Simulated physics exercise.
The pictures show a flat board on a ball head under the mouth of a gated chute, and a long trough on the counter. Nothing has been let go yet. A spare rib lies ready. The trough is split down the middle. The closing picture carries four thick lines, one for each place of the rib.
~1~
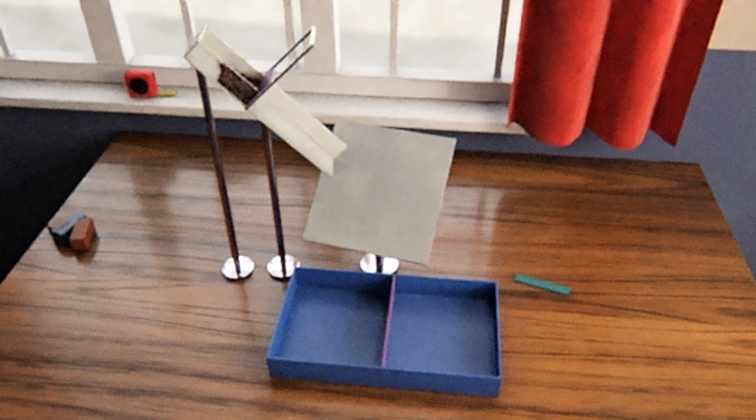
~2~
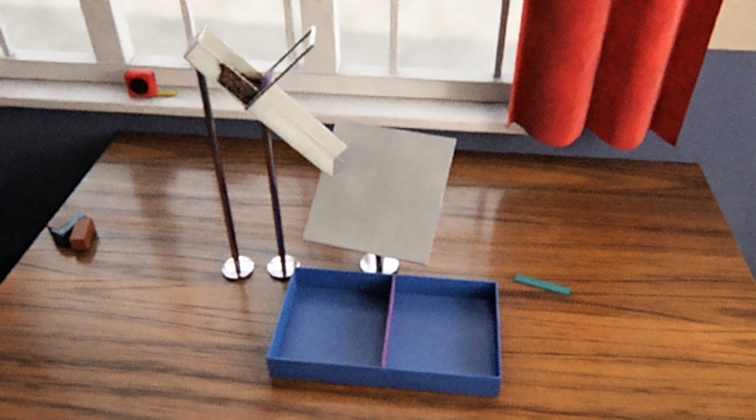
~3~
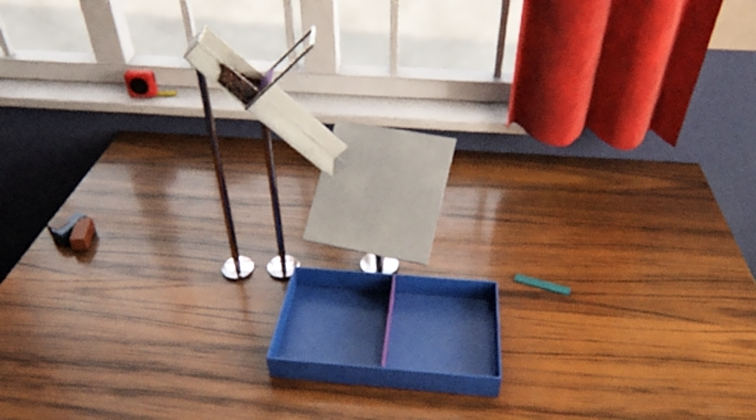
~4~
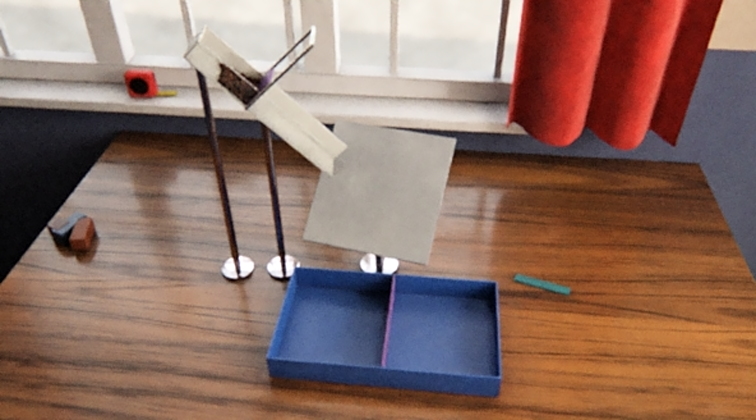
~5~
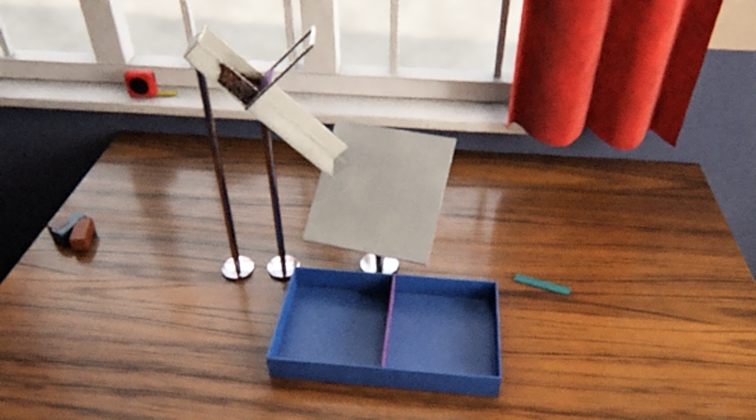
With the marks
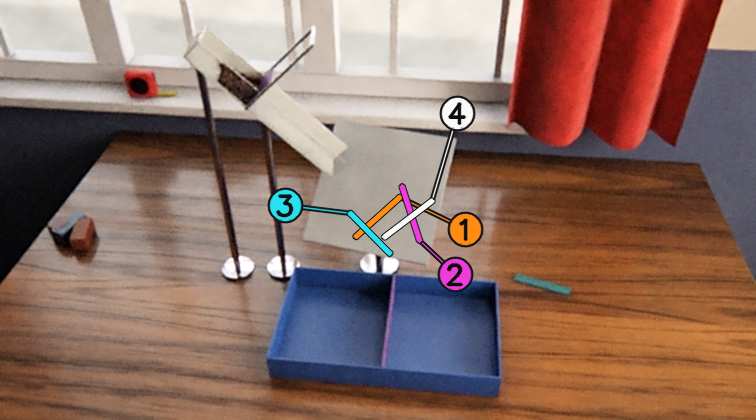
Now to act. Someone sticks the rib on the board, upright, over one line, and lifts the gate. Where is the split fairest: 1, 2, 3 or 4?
2 is best.
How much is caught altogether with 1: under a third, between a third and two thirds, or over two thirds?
Line 1 gives over two thirds.
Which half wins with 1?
Left.
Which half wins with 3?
More lands on the right.
On the marked copy, line 1 from (400, 197) to (356, 236); line 2 from (402, 186) to (419, 240); line 3 from (350, 213) to (389, 253); line 4 from (431, 201) to (384, 237).
Choosing 1, of what is caught, all but a few in the left half, a small share in the right.
Choosing 2, of what is caught, close to a third in the left half, close to two thirds in the right.
Choosing 3, of what is caught, a small share in the left half, all but a few in the right.
Choosing 4, of what is caught, the bulk in the left half, a small share in the right.
